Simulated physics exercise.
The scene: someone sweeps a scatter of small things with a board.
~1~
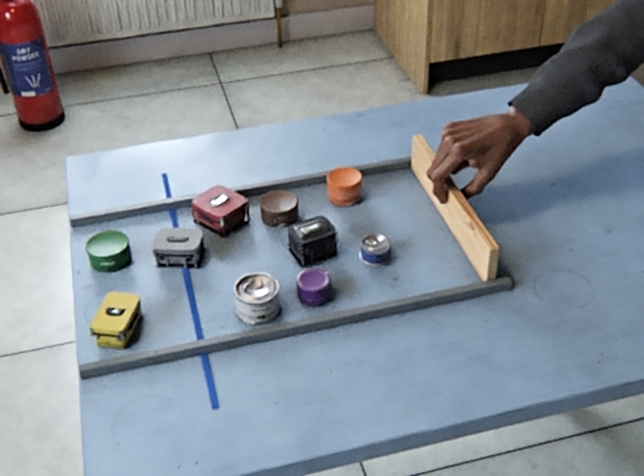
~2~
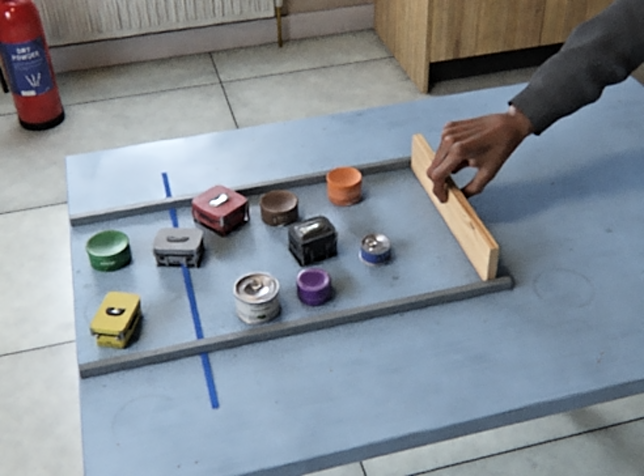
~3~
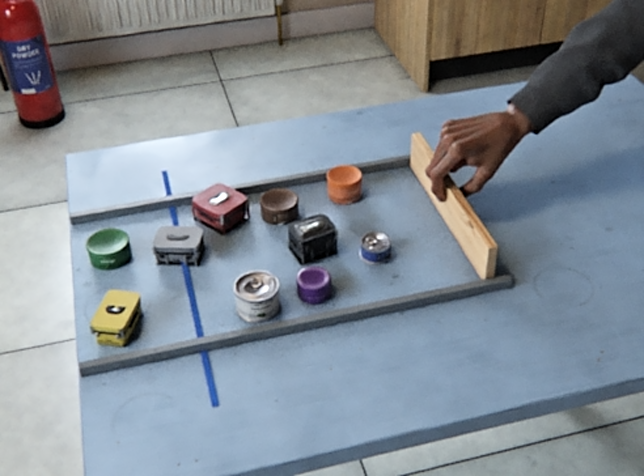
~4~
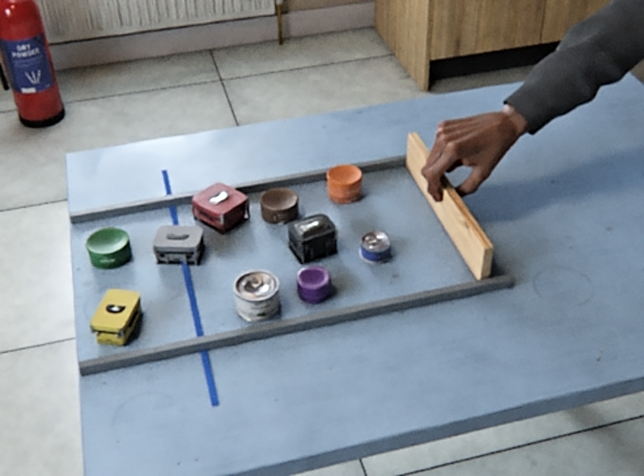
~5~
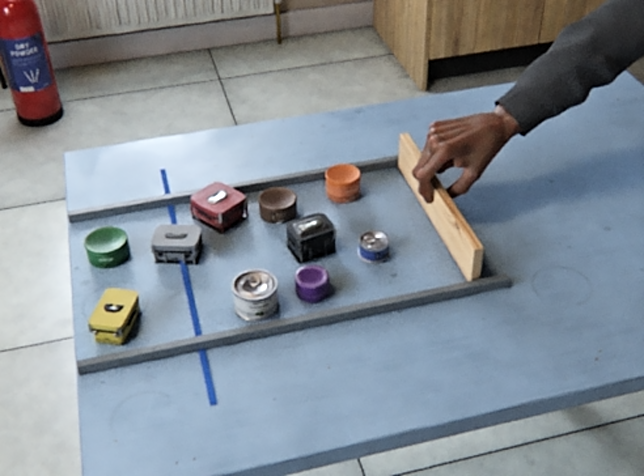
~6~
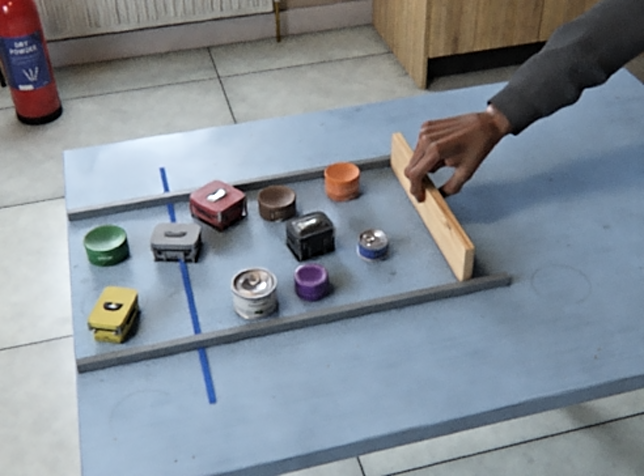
On a blue table, a hand slides a wooden board slightly left toward scattered small containers.
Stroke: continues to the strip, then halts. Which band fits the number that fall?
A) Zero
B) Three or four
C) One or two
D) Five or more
A.
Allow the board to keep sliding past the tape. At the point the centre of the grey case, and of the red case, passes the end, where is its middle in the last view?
Roughly (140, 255); roughly (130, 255).
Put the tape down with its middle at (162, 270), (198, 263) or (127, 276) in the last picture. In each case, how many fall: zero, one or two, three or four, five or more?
One after another: Either one or two; none; either three or four.
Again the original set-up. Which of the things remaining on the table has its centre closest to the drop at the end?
Result: Green tub.
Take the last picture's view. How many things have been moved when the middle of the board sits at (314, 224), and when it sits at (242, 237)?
So 5, and at the other place 8.
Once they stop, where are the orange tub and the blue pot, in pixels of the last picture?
In the last picture the orange tub sits around (154, 211) and the blue pot around (172, 287).
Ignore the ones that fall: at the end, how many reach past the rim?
That'd be 1.
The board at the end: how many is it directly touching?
5 touch it.
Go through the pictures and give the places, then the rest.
Green tub (109, 251); yellow case (118, 321); grey case (179, 248); board (451, 204); tape (186, 271), in the first picture.
Yellow case (118, 320); red case (220, 210), in the second picture.
Grey case (179, 246); blue pot (375, 248), in the third picture.
Green tub (109, 248); orange tub (345, 184), in the fourth picture.
Yellow case (116, 317); black case (311, 237), in the fifth picture.
Green tub (107, 246); yellow case (115, 315); grey case (177, 243); board (429, 203); tape (183, 266), in the sixth picture.
Early on, none off yet; green tub at rest near (107, 246); yellow case at rest near (115, 315); grey case at rest near (177, 243).
A while later, none off yet; green tub at rest near (107, 246); yellow case at rest near (115, 315); grey case travelled a little near (155, 249).
Finally, the number that fall off is zero.
